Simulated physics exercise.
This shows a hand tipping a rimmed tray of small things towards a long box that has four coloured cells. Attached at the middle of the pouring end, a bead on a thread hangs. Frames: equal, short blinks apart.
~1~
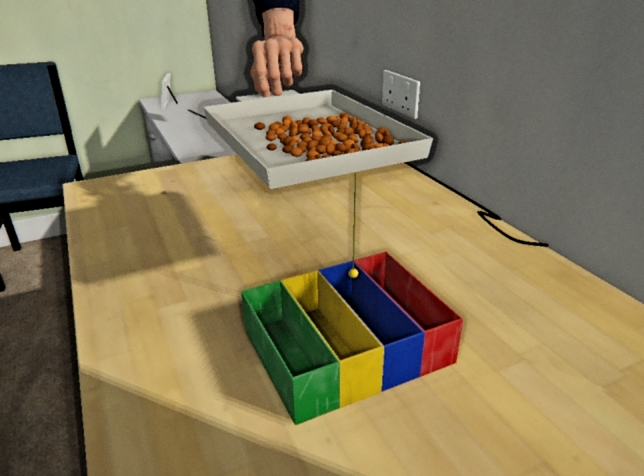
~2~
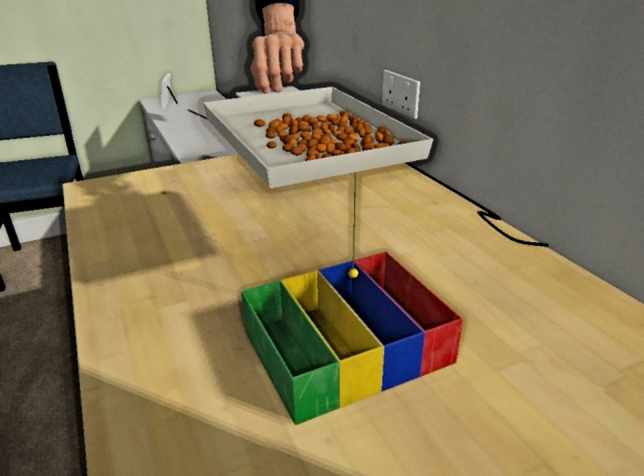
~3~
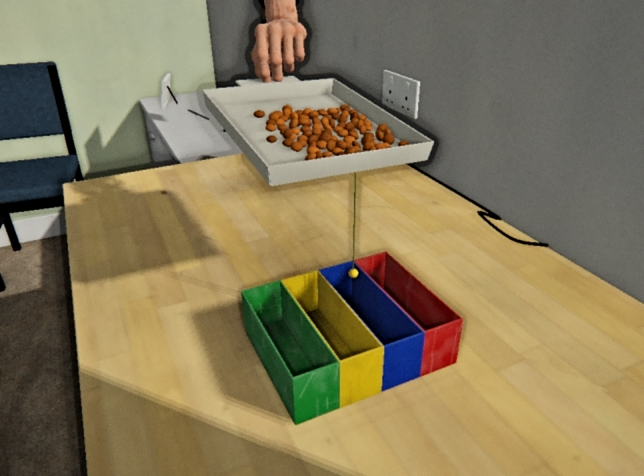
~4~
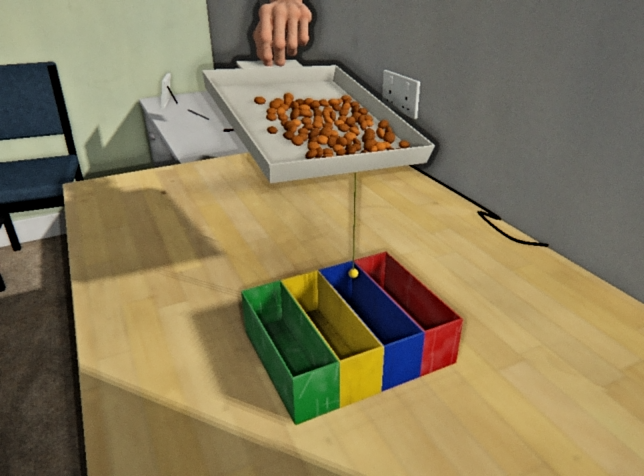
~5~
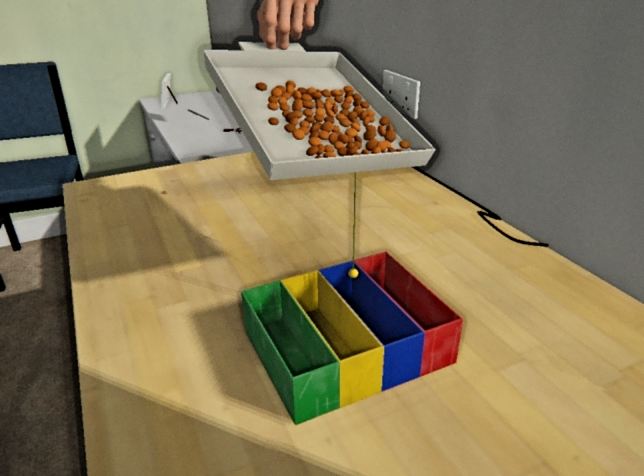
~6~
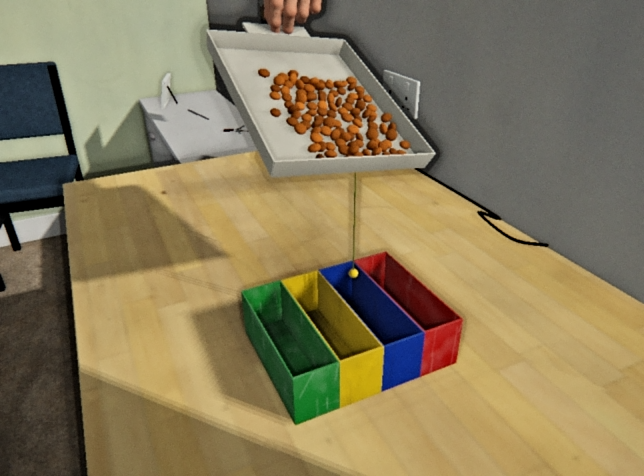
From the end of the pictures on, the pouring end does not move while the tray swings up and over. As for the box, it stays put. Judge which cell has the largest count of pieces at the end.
Largest count: Red.
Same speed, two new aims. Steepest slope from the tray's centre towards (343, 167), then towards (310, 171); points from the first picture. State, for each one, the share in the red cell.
About 20 % and about 0 %.
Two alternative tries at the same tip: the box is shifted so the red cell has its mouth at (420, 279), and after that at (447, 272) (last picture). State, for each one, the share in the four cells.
First about 90, then 100 per cent.
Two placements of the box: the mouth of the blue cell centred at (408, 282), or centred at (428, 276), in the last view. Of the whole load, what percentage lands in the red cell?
Trial 1 near 20 percent, trial 2 near 0 percent.
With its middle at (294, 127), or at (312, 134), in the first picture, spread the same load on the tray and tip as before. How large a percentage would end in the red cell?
That would be 40 per cent, and then 50 per cent.
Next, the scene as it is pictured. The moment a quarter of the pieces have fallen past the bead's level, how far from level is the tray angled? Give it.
It sits at roughly 110°.
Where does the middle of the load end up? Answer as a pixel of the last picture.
Somewhere around (425, 334) in the final view.
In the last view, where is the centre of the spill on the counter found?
The centre sits close to (472, 322).
Soon after the last picture, tray tipped steeply; all on the tray.
A little later, tray tipped past a quarter turn; about a third on the tray; a small part in the red cell; a stray few in the blue cell; about half falling or outside the box.
Later still, tray tipped past a quarter turn; about half in the red cell; a small part in the blue cell; a stray few in the yellow cell; about half falling or outside the box.
At rest, tray tipped past a quarter turn; about half in the red cell; a small part in the blue cell; a stray few in the yellow cell; none in the green cell; about half outside the box.
